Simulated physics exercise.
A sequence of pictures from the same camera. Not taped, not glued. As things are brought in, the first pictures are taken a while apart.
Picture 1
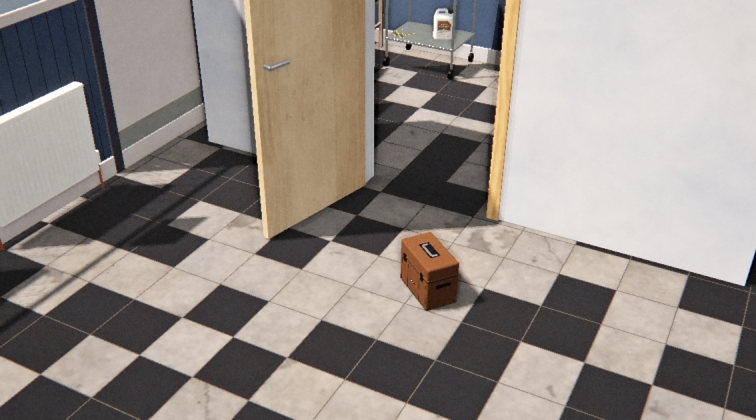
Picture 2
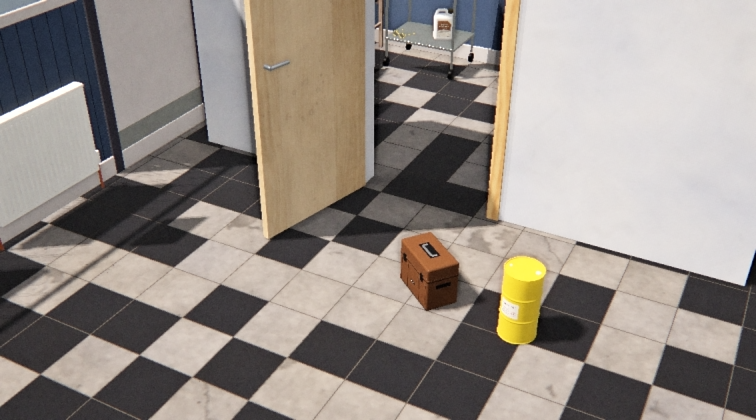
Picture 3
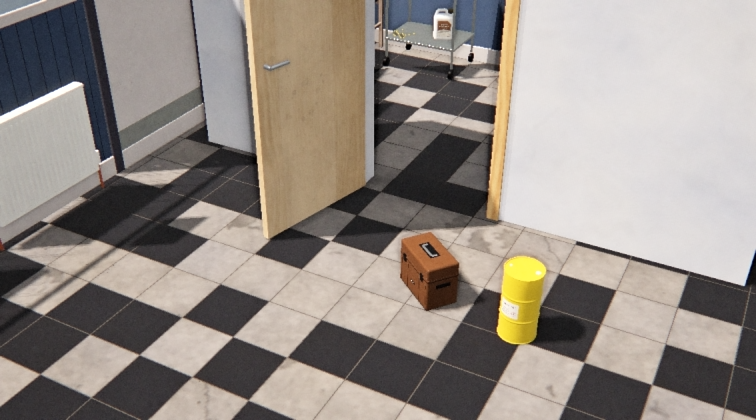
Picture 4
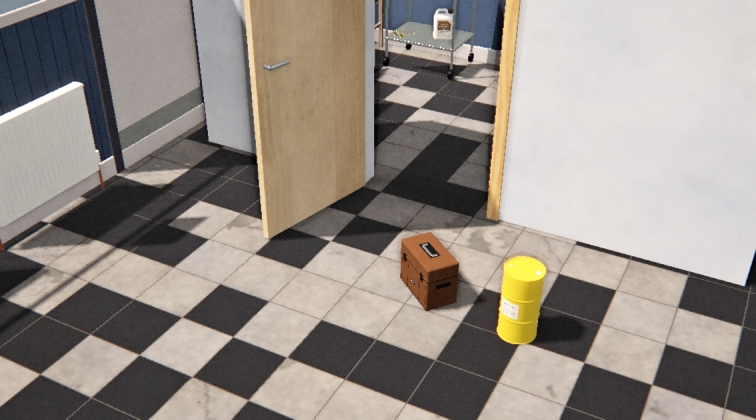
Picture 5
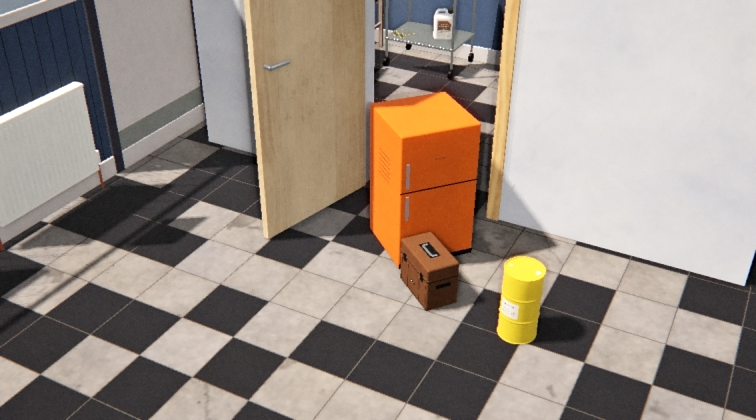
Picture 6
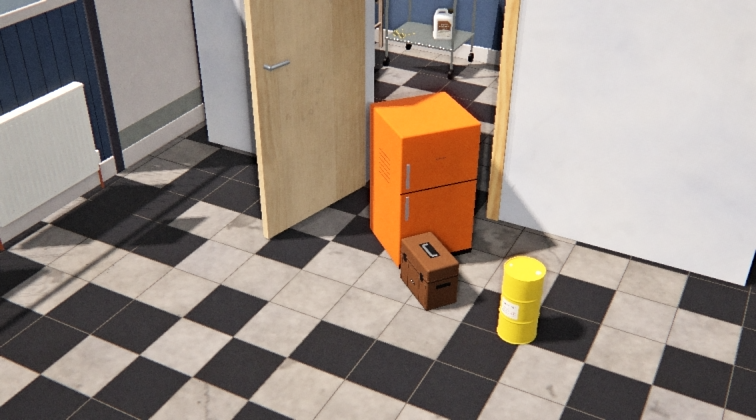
In this clip, a brown toolbox sits on a checkered floor near a wide-open door; a yellow canister appears to its right, then an orange appliance appears behind it in the doorway, while the door stays still.
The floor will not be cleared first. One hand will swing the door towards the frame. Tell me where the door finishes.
Watch it - the door won't go any further partway along.
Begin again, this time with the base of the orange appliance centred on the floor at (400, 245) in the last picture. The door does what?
It then hits an obstruction.
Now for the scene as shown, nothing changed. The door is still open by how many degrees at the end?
Open angle: About 55°.
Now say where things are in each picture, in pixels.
The first frame shows door wide open and still.
The second frame shows door wide open and still; yellow canister (521, 301); brown toolbox (429, 270).
The third frame shows door wide open and still; yellow canister (521, 301); brown toolbox (429, 270).
The fourth frame shows door wide open and still; yellow canister (521, 301); brown toolbox (429, 270).
The fifth frame shows door wide open and still; yellow canister (521, 301); brown toolbox (429, 270).
The sixth frame shows door wide open and still; orange appliance (422, 180); yellow canister (521, 301).
Then, 0.60 s after the last picture, open by 87°.
Then, 0.90 s after the last picture, open by 69°.
At rest, open by 56°; all 3 in place. Seen from the same camera at the end, orange appliance near (427, 180).
